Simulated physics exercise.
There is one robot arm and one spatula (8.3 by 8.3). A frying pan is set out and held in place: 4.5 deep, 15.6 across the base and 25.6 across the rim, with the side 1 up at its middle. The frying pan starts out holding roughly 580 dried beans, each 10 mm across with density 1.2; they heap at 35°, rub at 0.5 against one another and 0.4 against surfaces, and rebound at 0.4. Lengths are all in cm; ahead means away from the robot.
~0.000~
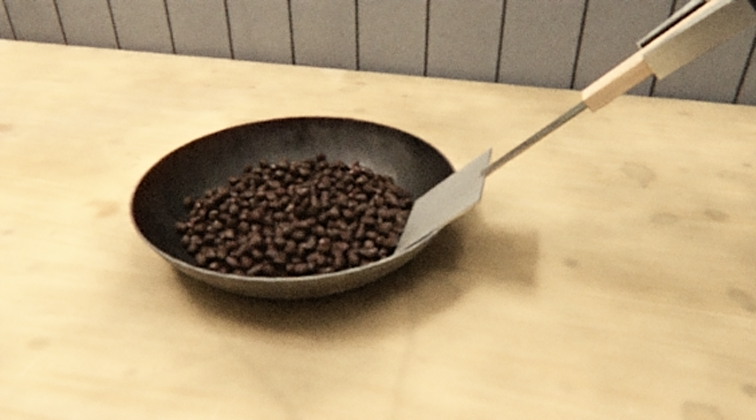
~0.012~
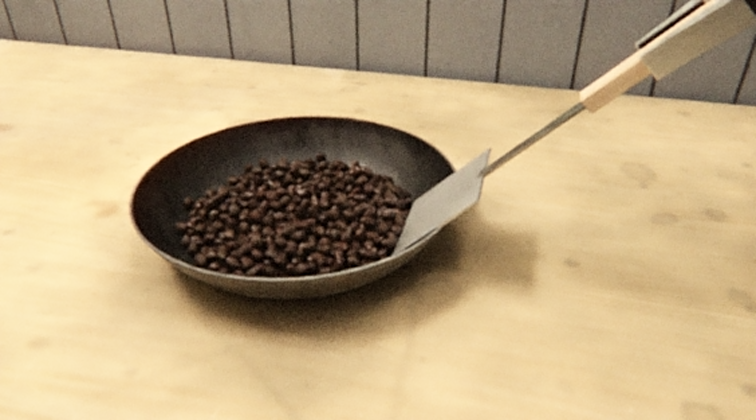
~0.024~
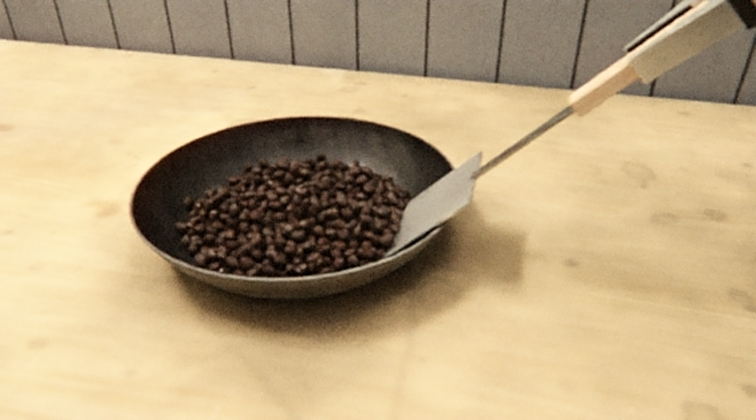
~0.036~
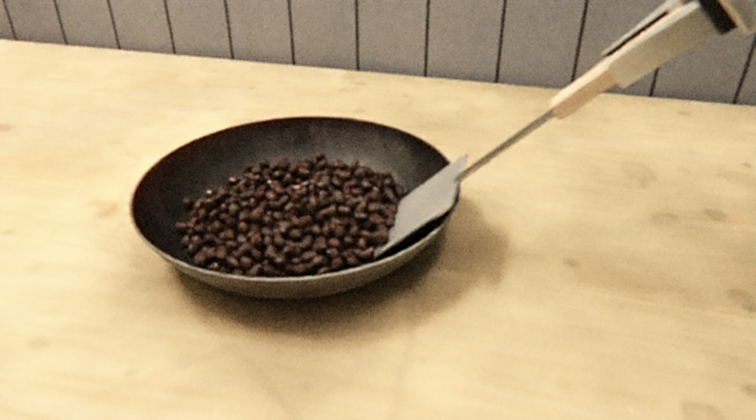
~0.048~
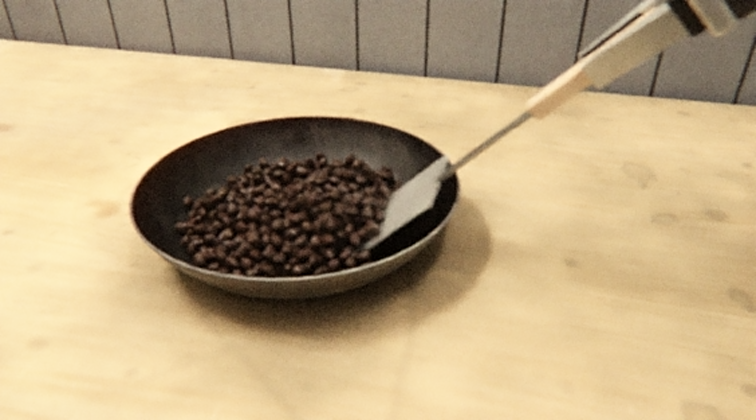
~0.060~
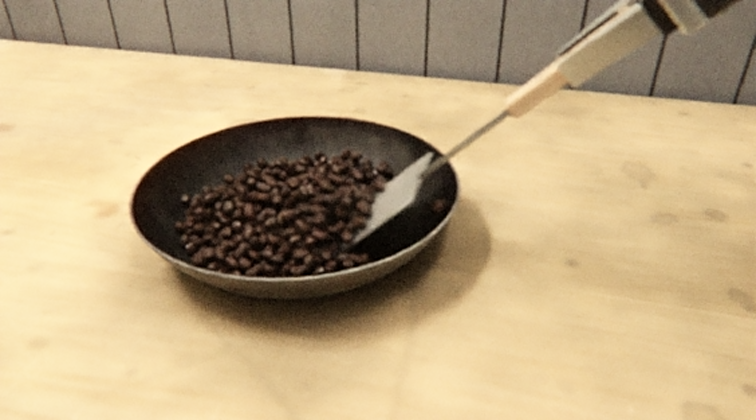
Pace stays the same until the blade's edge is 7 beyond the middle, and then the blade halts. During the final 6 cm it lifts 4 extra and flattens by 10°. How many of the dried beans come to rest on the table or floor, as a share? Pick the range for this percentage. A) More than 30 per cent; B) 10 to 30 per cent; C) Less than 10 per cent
Answer: B.
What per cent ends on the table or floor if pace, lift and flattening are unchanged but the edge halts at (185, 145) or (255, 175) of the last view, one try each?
Around 30 per cent for the first try and 15 per cent for the second.
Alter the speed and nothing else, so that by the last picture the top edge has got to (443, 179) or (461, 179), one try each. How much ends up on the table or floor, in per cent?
First try about 10 %, second try about 0 %.
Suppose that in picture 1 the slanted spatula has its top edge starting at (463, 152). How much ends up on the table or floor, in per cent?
About 15 per cent.
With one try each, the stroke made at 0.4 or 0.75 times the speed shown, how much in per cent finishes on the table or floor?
I'd expect close to 0 and then close to 15 percent.
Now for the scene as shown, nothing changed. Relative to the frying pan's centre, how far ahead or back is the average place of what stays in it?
Offset: About 4.0 cm, ahead.
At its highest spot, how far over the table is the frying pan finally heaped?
Near 5.0 centimetres high.
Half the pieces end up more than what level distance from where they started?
Level distance of around 4 cm.
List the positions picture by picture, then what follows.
Spatula top edge at (486, 172), sloping 45°; upper third of the load around (306, 207), from x 180 to 405, top at y 160; 578 in the frying pan, in the first picture.
Spatula top edge at (485, 173), sloping 45°; upper third of the load around (306, 207), from x 180 to 405, top at y 160, in the second picture.
Spatula top edge at (476, 175), sloping 45°; upper third of the load around (309, 207), from x 180 to 405, top at y 160, in the third picture.
Spatula top edge at (459, 178), sloping 45°; upper third of the load around (315, 206), from x 180 to 405, top at y 160, in the fourth picture.
Spatula top edge at (440, 178), sloping 45°; upper third of the load around (314, 203), from x 180 to 425, top at y 160, in the fifth picture.
Spatula top edge at (421, 176), sloping 45°; upper third of the load around (310, 198), from x 180 to 440, top at y 155; 578 in the frying pan, in the sixth picture.
By 0.09 s, sloping 45°, highest piece 10 above the table; 576 in the frying pan, 2 on the blade or in flight.
By 0.12 s, sloping 42°, highest piece 15 above the table; 573 in the frying pan, 5 on the blade or in flight.
By 0.33 s, sloping 35°, highest piece 23 above the table; 464 in the frying pan, 92 on the table or floor, 22 on the blade or in flight.
By 1.38 s, sloping 35°, highest piece 5 above the table; 464 in the frying pan, 114 on the table or floor.
Final count, 464 in the frying pan, 114 on the table or floor. That is 20 % on the table or floor.
